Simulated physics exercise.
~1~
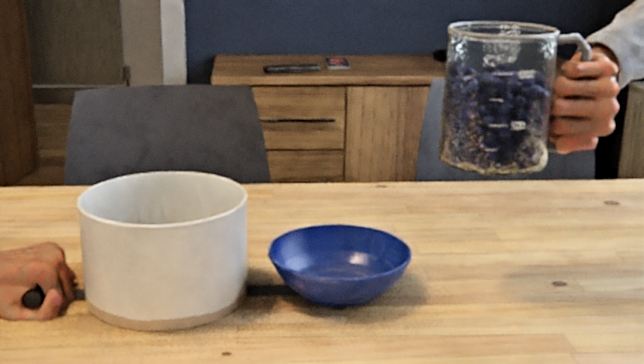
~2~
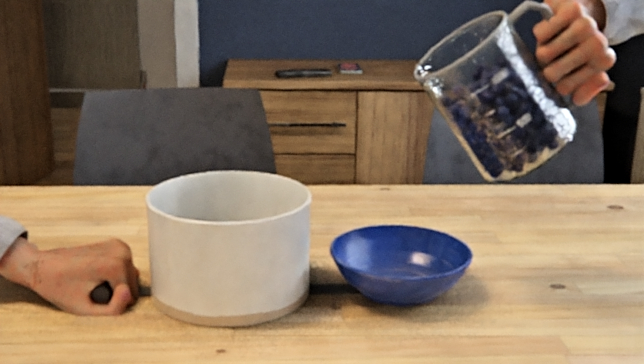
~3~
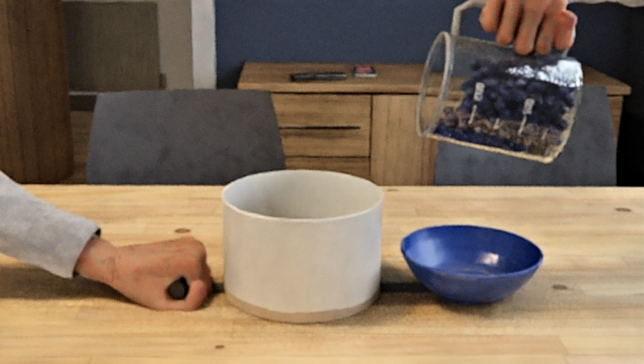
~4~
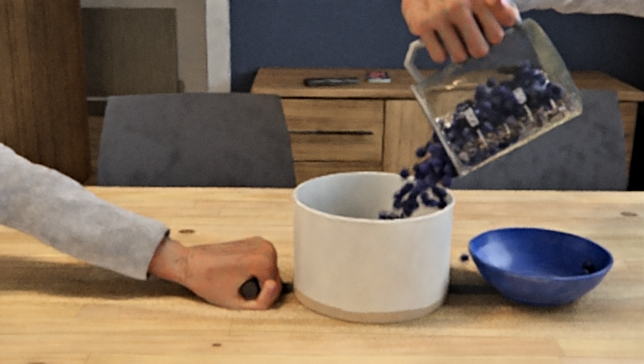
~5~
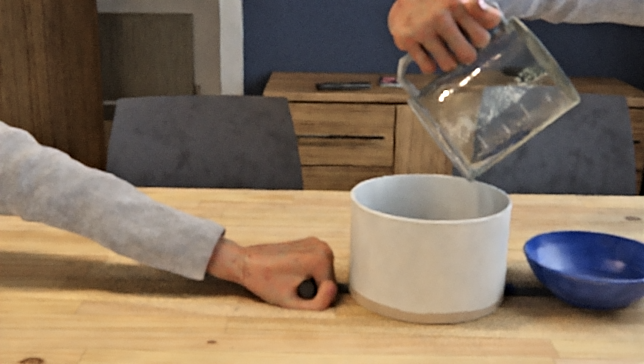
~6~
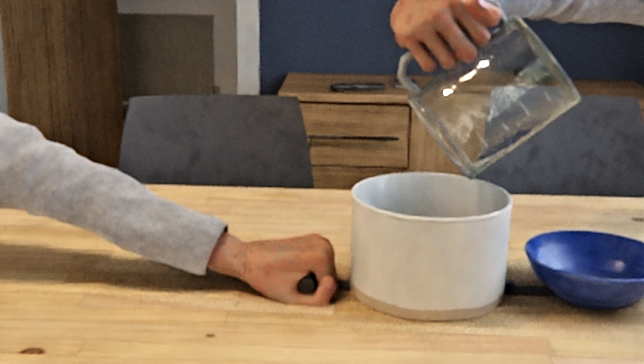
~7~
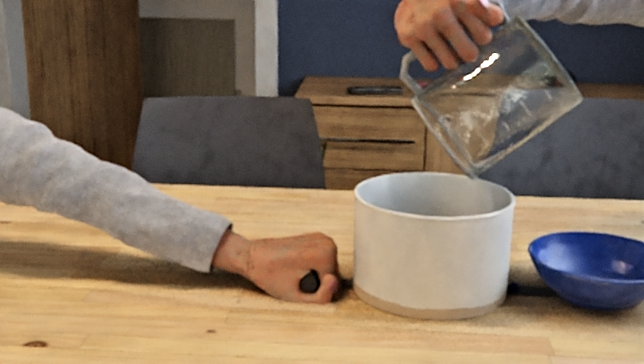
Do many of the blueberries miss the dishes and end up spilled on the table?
No, the blueberries all land in the white pot, leaving the tabletop clear and the blue bowl empty.
On a wooden table, hands sliding a white pot and blue bowl right and emptying a jug of blueberries into the pot.
